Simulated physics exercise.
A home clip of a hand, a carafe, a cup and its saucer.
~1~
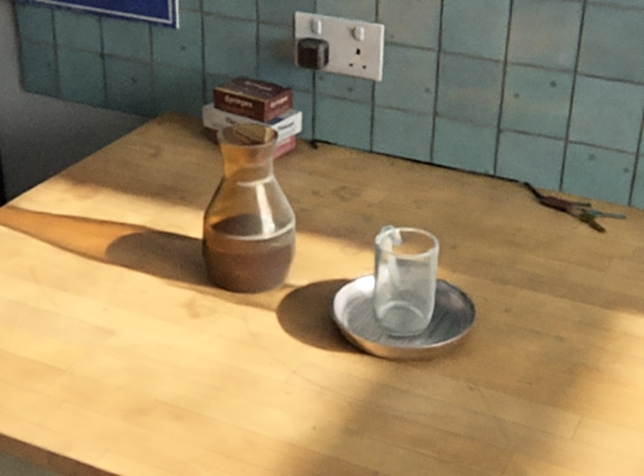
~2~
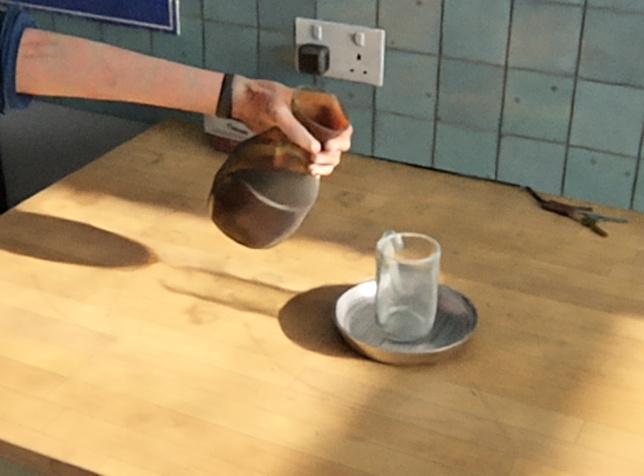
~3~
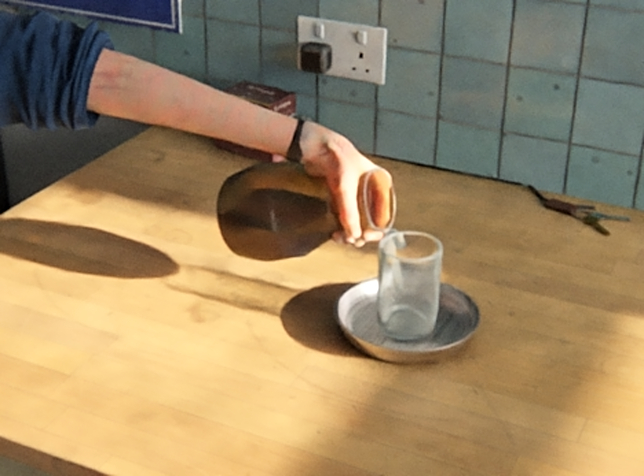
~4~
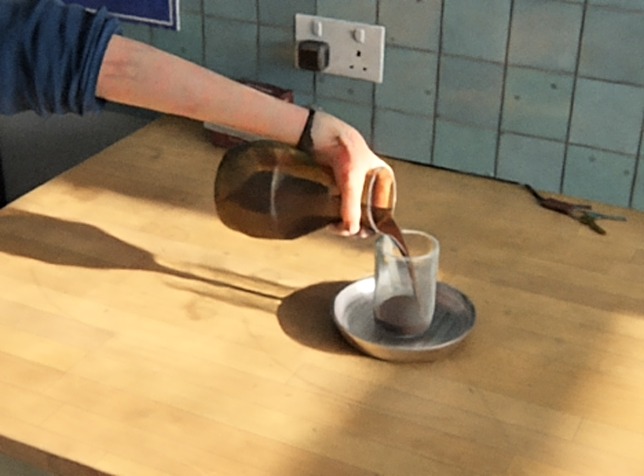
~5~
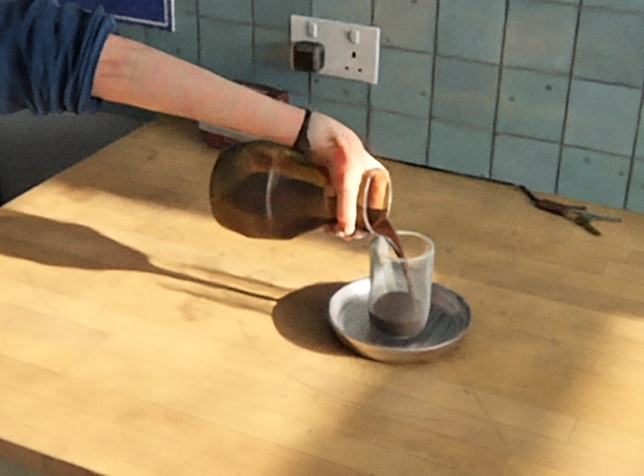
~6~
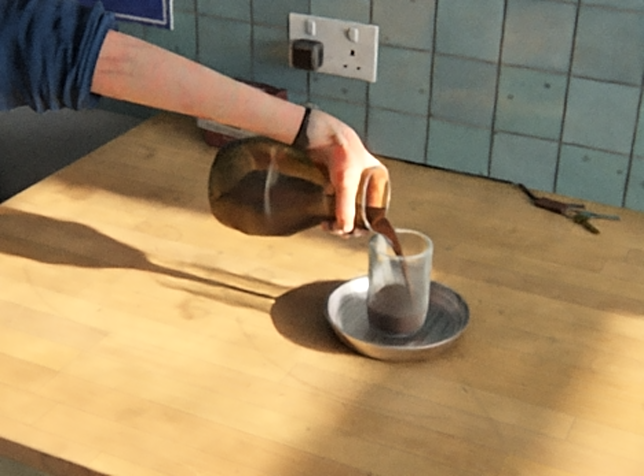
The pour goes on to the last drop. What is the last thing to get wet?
It runs over into the saucer only.
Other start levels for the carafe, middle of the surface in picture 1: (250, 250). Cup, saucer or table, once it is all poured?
Then: The cup holds it.
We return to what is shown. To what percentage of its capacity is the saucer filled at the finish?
I make it 50 per cent.
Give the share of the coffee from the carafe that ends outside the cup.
Roughly 30 per cent.
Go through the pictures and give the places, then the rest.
In the first frame, before the pour; carafe (248, 204) about a quarter full; cup (404, 280) empty; saucer (375, 345) dry.
In the second frame, the carafe is on its way; carafe (283, 163) tipped 35° with all of its load; cup (406, 285) empty.
In the third frame, the coffee nears the lip; carafe (311, 208) tipped 70° with all of its load; cup (408, 284) empty.
In the fourth frame, pouring; carafe (310, 193) tipped 80° with nearly all of its load; cup nearly empty, surface at (403, 312).
In the fifth frame, pouring; carafe (306, 193) tipped 80° with nearly all of its load; cup (400, 283) nearly empty.
In the sixth frame, pouring; carafe (304, 191) tipped 85° with nearly all of its load; cup about a quarter full, surface at (397, 303); saucer (369, 347) dry.
A moment on, the cup is about three quarters full; the saucer is dry.
Further on, the cup is full to the brim; the saucer is wet, with room to spare.
When it is over, the cup is full to the brim; the saucer is wet, with room to spare.
